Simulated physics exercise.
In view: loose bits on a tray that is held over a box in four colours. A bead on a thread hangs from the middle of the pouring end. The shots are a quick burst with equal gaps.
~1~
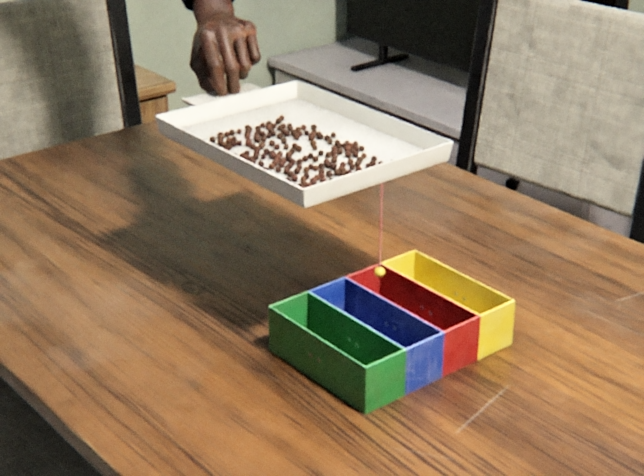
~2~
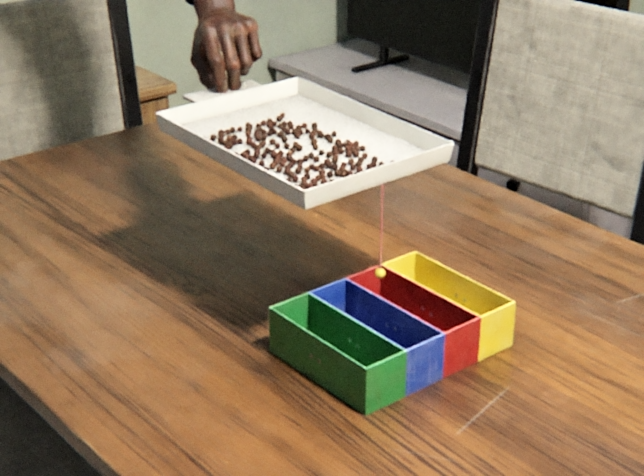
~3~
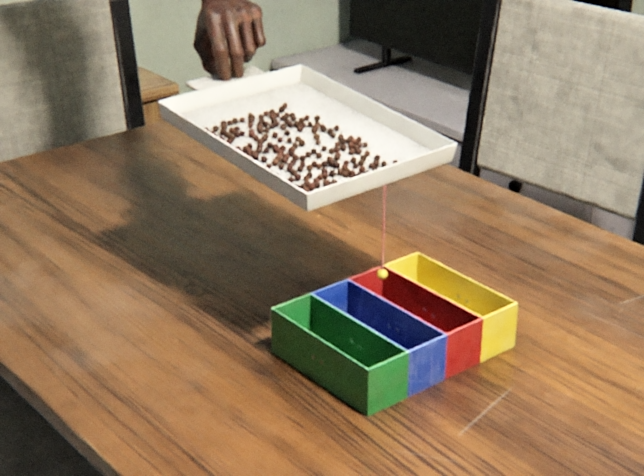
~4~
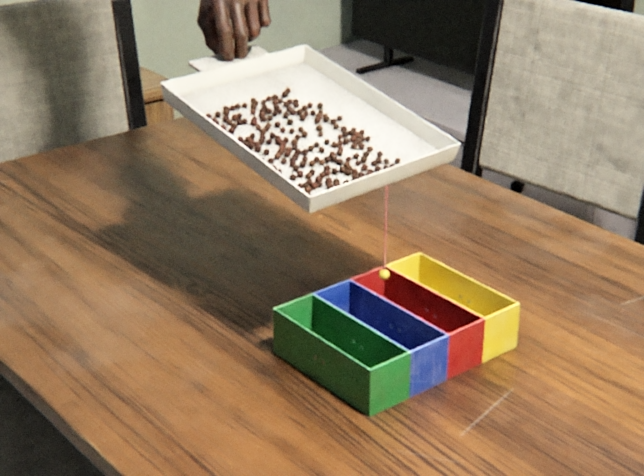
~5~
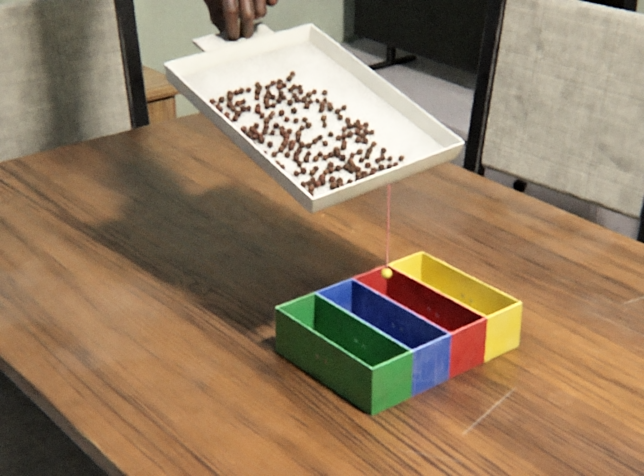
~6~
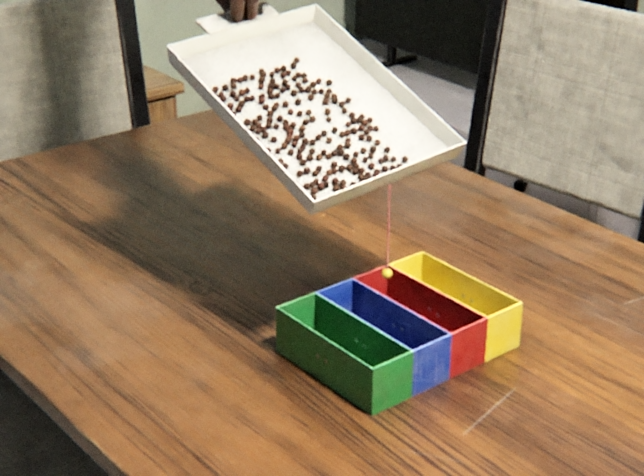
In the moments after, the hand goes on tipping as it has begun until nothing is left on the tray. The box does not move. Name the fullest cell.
The green cell gets the most.
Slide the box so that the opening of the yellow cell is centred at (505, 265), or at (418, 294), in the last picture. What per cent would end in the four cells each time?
In turn 30 and 100 in a hundred.
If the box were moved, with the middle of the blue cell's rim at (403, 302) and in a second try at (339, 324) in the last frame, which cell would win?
One: The green one. Two: The blue cell.
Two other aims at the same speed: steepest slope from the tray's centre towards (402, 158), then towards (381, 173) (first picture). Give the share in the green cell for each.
Near 0 % and 10 %.
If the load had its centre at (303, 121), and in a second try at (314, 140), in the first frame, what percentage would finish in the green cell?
The first gives 30 %, the second 40 %.
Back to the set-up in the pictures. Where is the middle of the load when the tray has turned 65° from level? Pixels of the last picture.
Roughly at (349, 180).
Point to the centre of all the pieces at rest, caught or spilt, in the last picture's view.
Roughly at (371, 368).
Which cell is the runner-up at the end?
In second place: The cell in blue.
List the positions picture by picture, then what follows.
In the first picture, corners of the pouring end near (304, 188) and (449, 141), level; middle of the load near (289, 155), allspice berries; bead on its thread near (380, 272); green cell near (385, 377); blue cell near (424, 359); red cell near (461, 342); yellow cell near (496, 326).
In the second picture, corners of the pouring end near (305, 189) and (450, 143), level; middle of the load near (290, 154).
In the third picture, corners of the pouring end near (308, 192) and (453, 143), tipped barely, lowest at the left corner; middle of the load near (292, 150).
In the fourth picture, corners of the pouring end near (311, 195) and (456, 143), tipped a little, lowest at the left corner; middle of the load near (295, 142).
In the fifth picture, corners of the pouring end near (314, 196) and (460, 142), tipped clearly, lowest at the left corner; middle of the load near (299, 134).
In the sixth picture, corners of the pouring end near (315, 199) and (462, 141), tipped clearly, lowest at the left corner; middle of the load near (302, 129), near a quarter on the move; green cell near (392, 378); blue cell near (431, 361); red cell near (468, 344); yellow cell near (503, 328).
Shortly afterwards, tray tipped steeply; all but a few on the tray; a little falling or outside the box.
Next, tray tipped past a quarter turn; the bulk on the tray; a little in the green cell; only a few in the blue cell; a little falling or outside the box.
Some moments later, tray tipped past a quarter turn; near half in the green cell; near a third in the blue cell; near a quarter in the red cell; only a few in the yellow cell; only a few falling or outside the box.
In the end, tray tipped past a quarter turn; near half in the green cell; near a third in the blue cell; near a quarter in the red cell; only a few in the yellow cell; only a few outside the box.
